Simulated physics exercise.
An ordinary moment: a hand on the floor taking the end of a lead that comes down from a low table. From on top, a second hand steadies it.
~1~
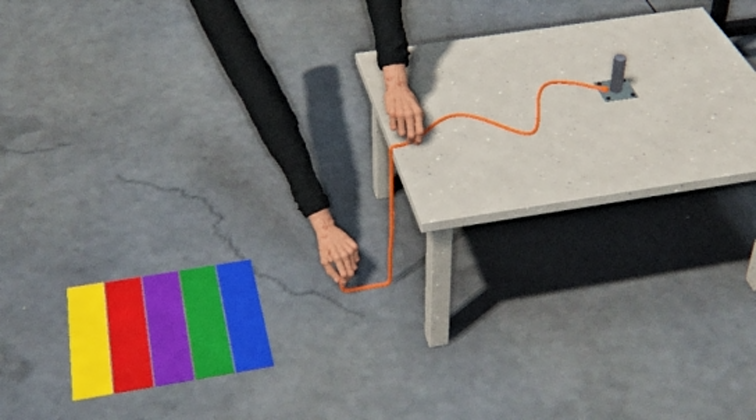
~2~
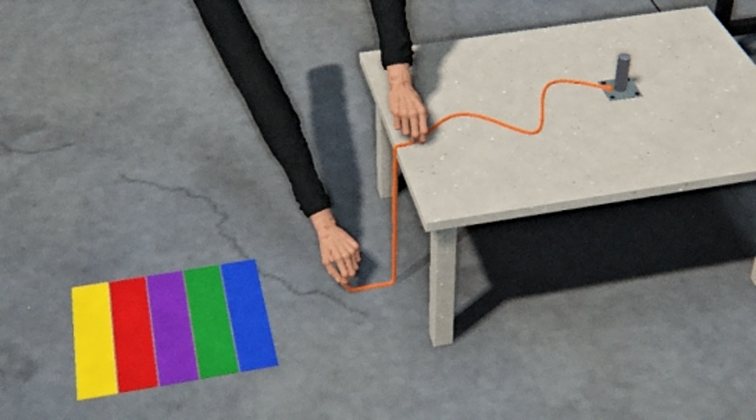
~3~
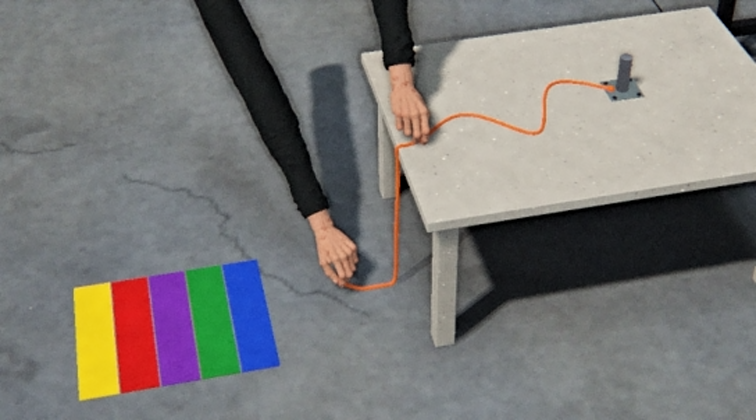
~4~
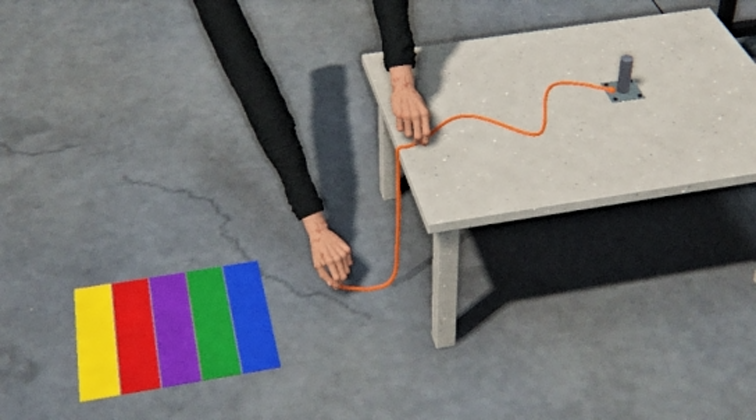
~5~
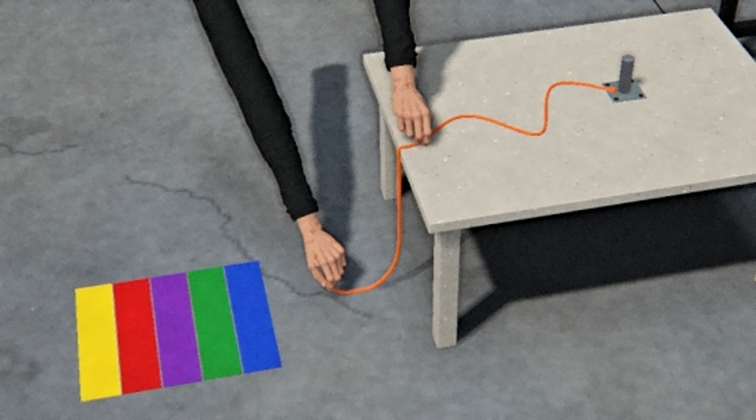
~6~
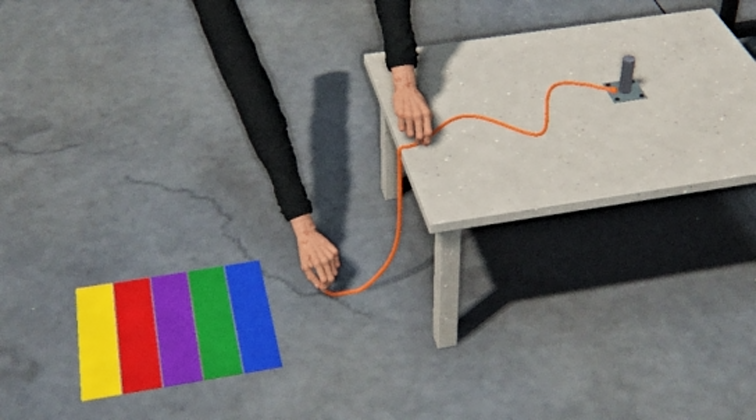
An orange lead runs from a small grey post on a pale low table, over the edge and down to a grey, cracked floor, seen from above. Two dark-sleeved hands touch it, one at the table's edge, one on the floor, right of yellow, red, purple, green and blue stripes. The view shifts very slightly at first, then the lower hand draws the lead's end a little left, its sharp bend loosening into a curve.
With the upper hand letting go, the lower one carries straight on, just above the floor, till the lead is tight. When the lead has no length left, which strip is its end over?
The red strip.
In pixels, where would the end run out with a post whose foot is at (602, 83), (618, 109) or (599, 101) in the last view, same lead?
You'd get roughly (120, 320), (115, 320) and (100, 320), one for each try.
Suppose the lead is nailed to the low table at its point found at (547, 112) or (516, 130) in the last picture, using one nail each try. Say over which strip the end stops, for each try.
You'd see purple the first time and green the second.
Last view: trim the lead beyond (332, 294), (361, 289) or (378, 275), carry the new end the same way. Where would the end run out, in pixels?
Approximate pixels, cut by cut: (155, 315); (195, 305); (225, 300).
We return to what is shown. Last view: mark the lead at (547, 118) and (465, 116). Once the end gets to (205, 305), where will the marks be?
Roughly (507, 119) for the first and (403, 142) for the second.
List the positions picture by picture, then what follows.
The first frame shows end (341, 281); blue (251, 349); green (211, 355); purple (172, 362); red (132, 369); yellow (92, 376).
The second frame shows end (342, 281); lead through (569, 82) (542, 119) (481, 117) (412, 143) (395, 204) (394, 270).
The third frame shows end (339, 282).
The fourth frame shows end (334, 285); lead through (572, 83) (545, 120) (483, 119) (415, 145) (399, 206) (395, 272).
The fifth frame shows end (327, 286).
The sixth frame shows end (321, 287); lead through (574, 84) (547, 121) (485, 119) (417, 144) (400, 206) (381, 272).
Soon after, end near (205, 306); over green.
Then, end near (162, 313); over purple.
At full stretch, end near (136, 317); over red. It halts on the red strip.
